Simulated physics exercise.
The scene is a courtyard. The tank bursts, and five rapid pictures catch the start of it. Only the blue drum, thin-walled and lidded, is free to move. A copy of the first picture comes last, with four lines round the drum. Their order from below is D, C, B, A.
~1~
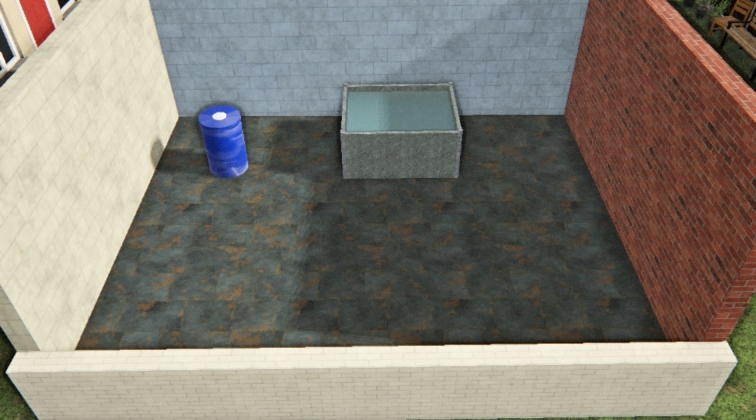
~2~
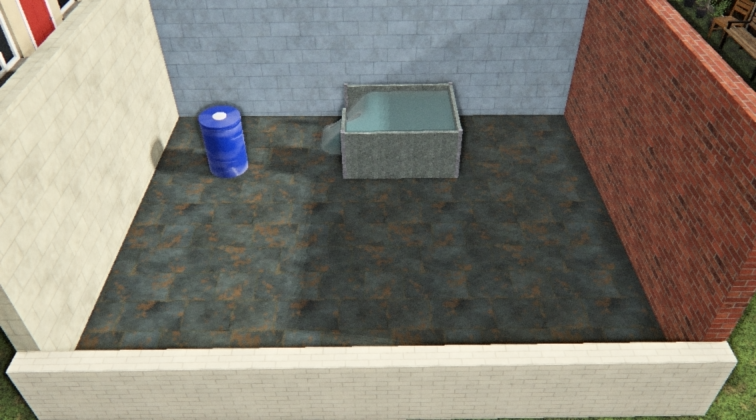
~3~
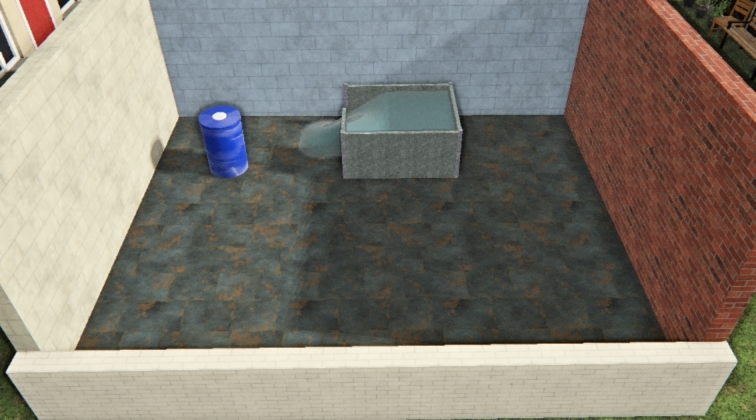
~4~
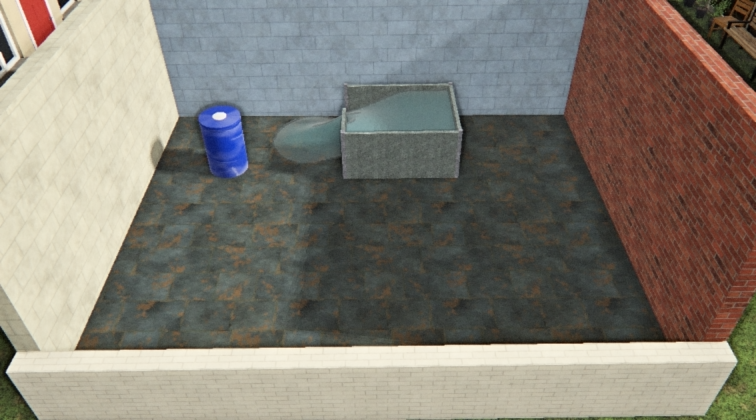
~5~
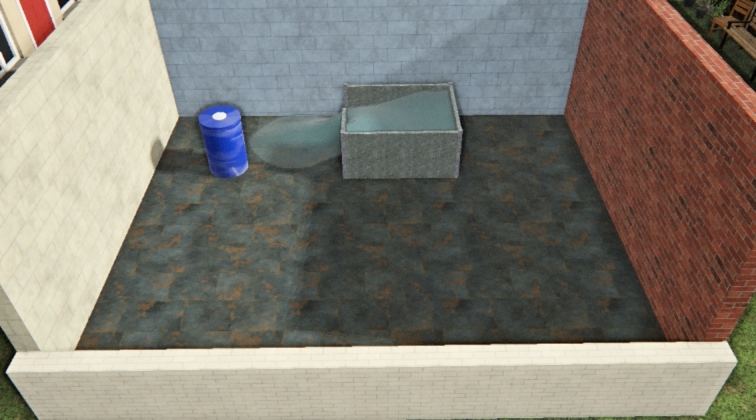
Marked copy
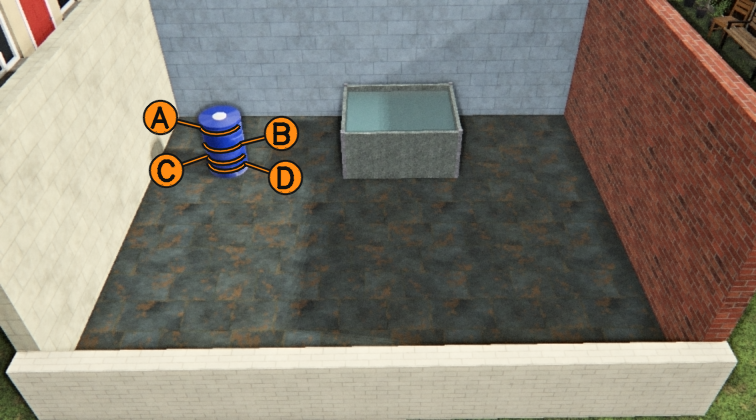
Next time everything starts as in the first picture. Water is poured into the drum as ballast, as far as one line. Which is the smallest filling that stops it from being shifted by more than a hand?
C is the one.
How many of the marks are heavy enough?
Three of them.
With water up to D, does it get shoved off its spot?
Yes.
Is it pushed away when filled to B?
No, not at all.
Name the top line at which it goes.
Line D.
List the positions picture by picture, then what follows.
Lid of the blue drum at (219, 116); tank full, its middle at (400, 112), in the first frame.
In the second frame, 1 % of the ground under water, its edge towards the drum at (328, 144).
In the third frame, 2 % of the ground under water, its edge towards the drum at (307, 150).
In the fourth frame, 4 % of the ground under water, its edge towards the drum at (283, 148).
Lid of the blue drum at (219, 116); 6 % of the ground under water, its edge towards the drum at (261, 151), in the fifth frame.
In orange, A at (216, 134); B at (220, 151); C at (223, 163); D at (224, 171); from the bottom up D, C, B, A.
Choosing A, it does not move.
Choosing B, it does not move.
Choosing C, it does not move.
Choosing D, it is pushed about twice its own width away.
